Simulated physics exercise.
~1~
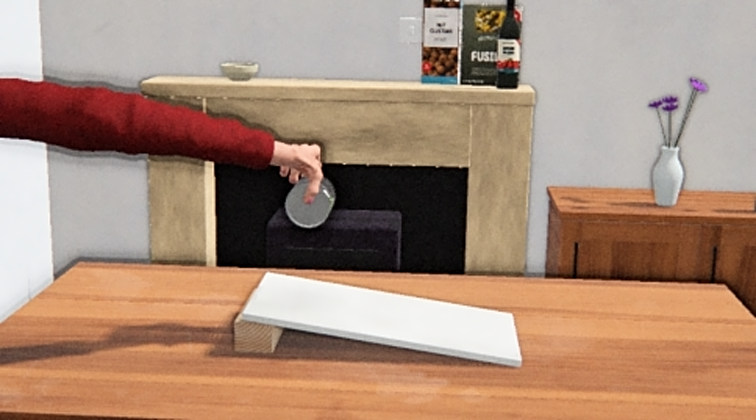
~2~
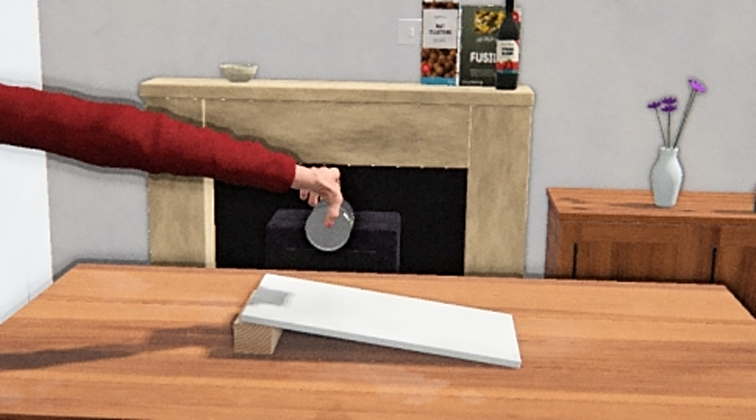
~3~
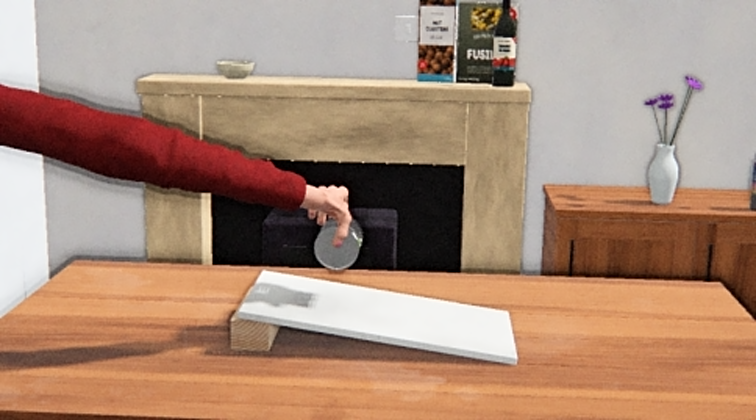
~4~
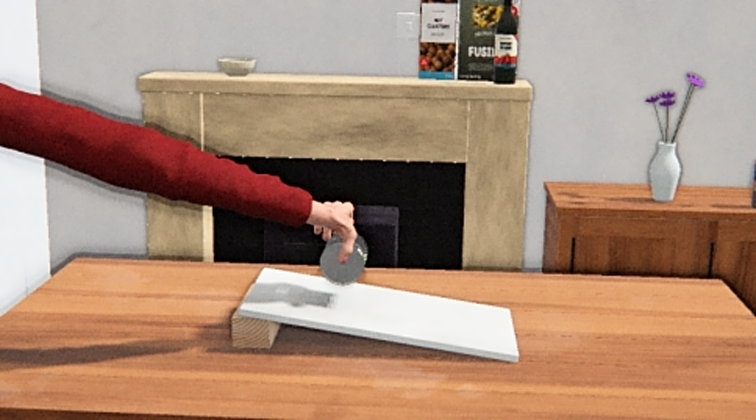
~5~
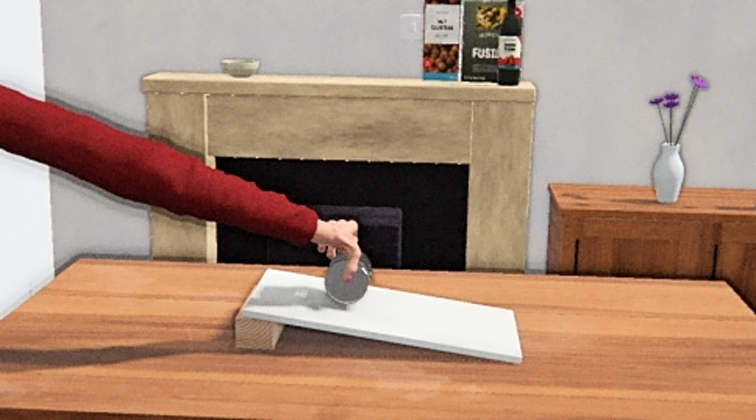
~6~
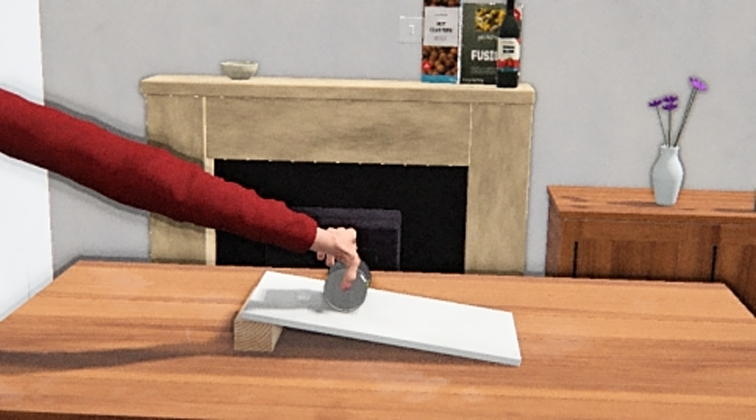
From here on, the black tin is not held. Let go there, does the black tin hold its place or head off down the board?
The black tin heads off down the board.
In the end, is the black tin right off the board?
In the end it goes over the edge.
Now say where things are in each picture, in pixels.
Coming down; black tin (311, 201), in the first picture.
Coming down; black tin (331, 224), in the second picture.
Coming down; black tin (339, 242), in the third picture.
Coming down; black tin (344, 258), in the fourth picture.
Coming down; black tin (349, 276), in the fifth picture.
Set down, still held; black tin (348, 284), in the sixth picture.
Then, 0.80 s after the last picture, black tin rolled well along near (459, 303).
Then, 1.30 s after the last picture, black tin now off the board.
Then, 1.80 s after the last picture, things are still on the move.
Then, 2.10 s after the last picture, as before.
By the end, off the board, black tin. The black tin goes downhill.
